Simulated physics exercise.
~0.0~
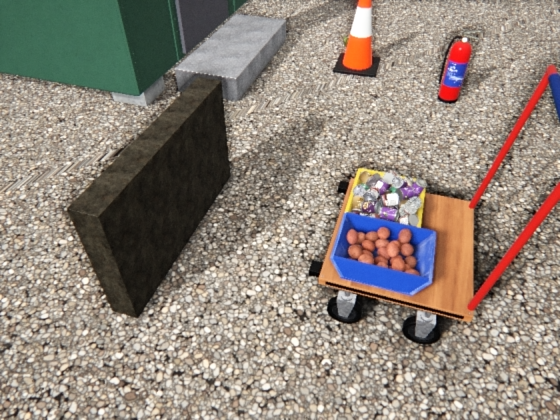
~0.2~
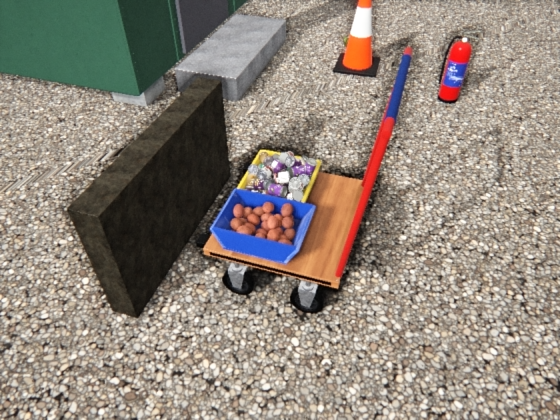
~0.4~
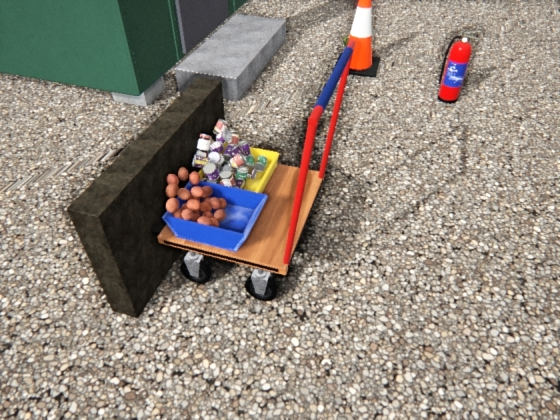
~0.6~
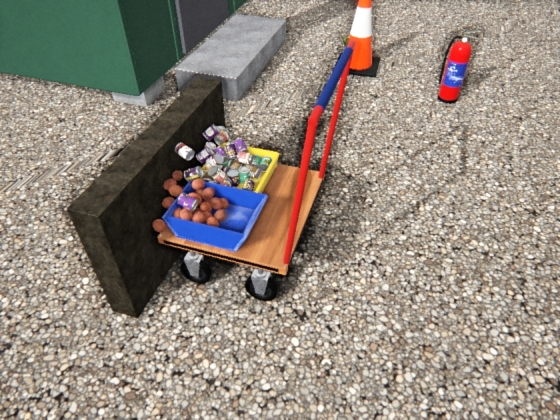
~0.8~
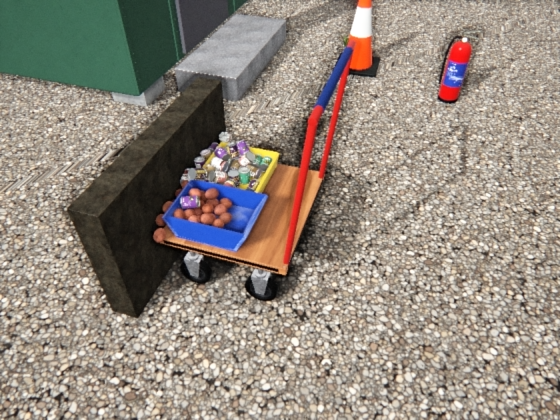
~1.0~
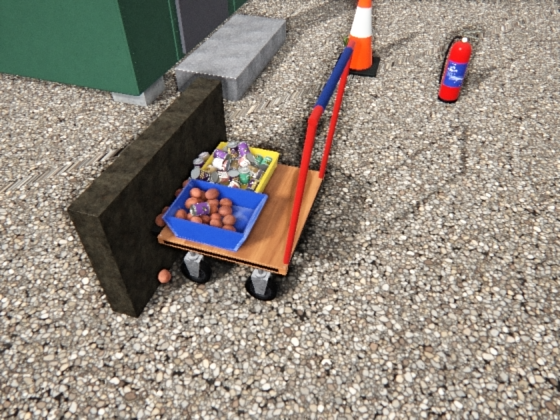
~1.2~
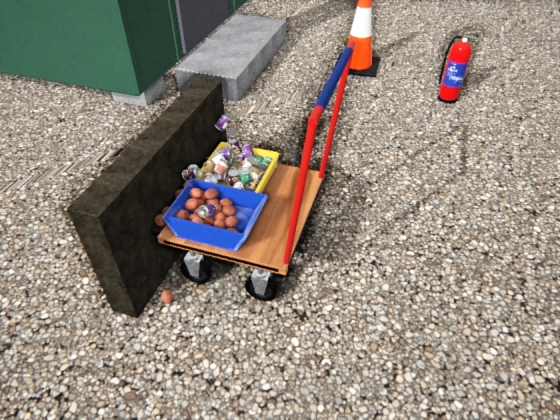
A dark, upright wall stands at the left of a pebbly gravel yard seen from above, with a green building and grey block behind it and a traffic cone and red fire extinguisher toward the upper right. A wooden-decked trolley with a red and blue handle rolls left toward the wall, carrying a blue container of reddish potatoes and a yellow one of small tins. It stops at the wall, and potatoes and tins surge up and forward against it. Some fall back into the containers, a few tins landing among the potatoes, while others spill beside the wall. Finally, the trolley stands still, both containers partly filled, one potato on the gravel.
